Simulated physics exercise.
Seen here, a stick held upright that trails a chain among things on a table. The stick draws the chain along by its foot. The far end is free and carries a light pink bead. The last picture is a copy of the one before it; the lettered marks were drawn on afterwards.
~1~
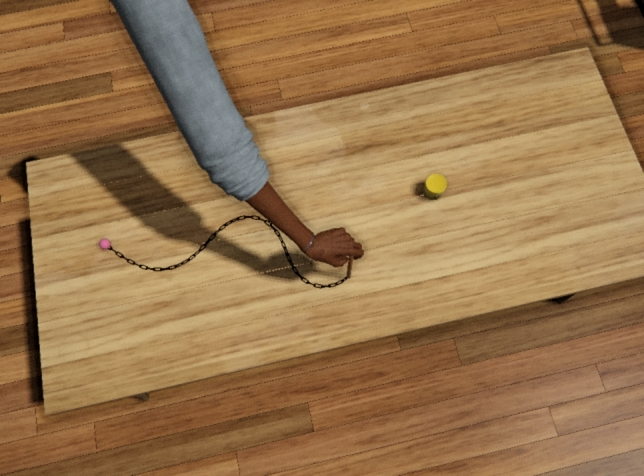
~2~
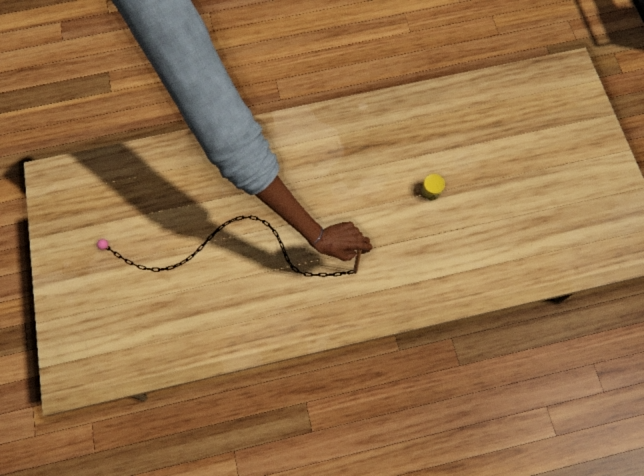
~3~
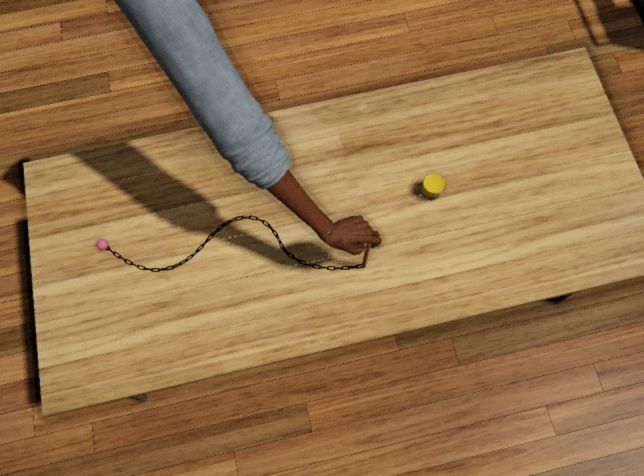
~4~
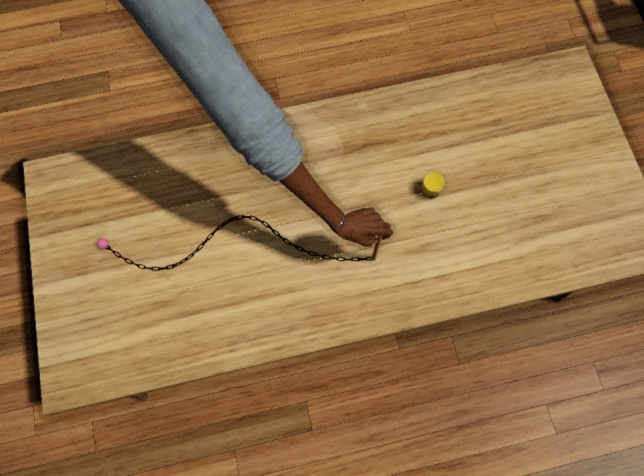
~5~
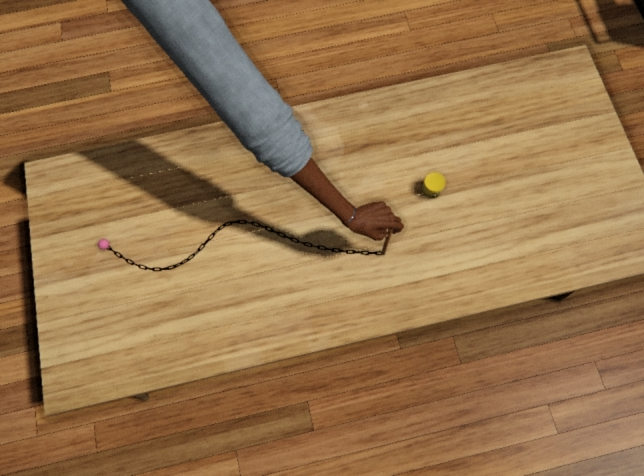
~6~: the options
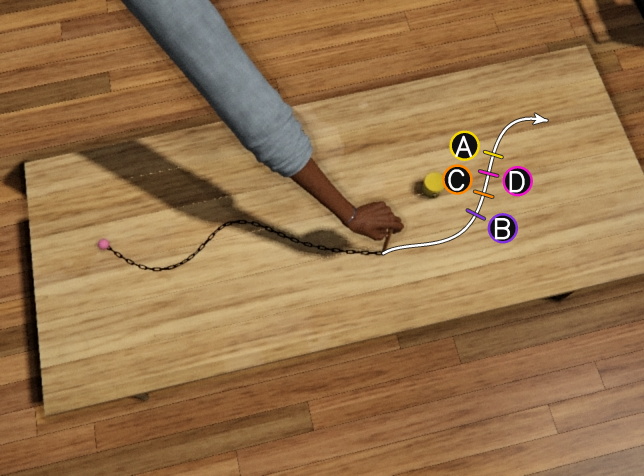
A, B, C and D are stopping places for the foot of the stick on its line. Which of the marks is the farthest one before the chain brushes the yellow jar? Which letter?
All is well up to D.
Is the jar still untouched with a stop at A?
No.
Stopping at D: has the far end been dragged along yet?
By then, yes.
On the marked copy, A at (493, 155); B at (476, 215); C at (483, 194); D at (489, 174); the route from (383, 254) via (483, 195) to (547, 121).
Taking D. A third of the way, foot of the stick (435, 243), middle of the chain (278, 249), free end (125, 254).
Two thirds of the way, foot of the stick (476, 214), middle of the chain (326, 246), free end (173, 253).
When it is over, foot of the stick (488, 174), middle of the chain (353, 234), free end (203, 252); nothing has been touched.
As for the rest, A brings the chain against the jar; B is safe but short; C is safe but short.
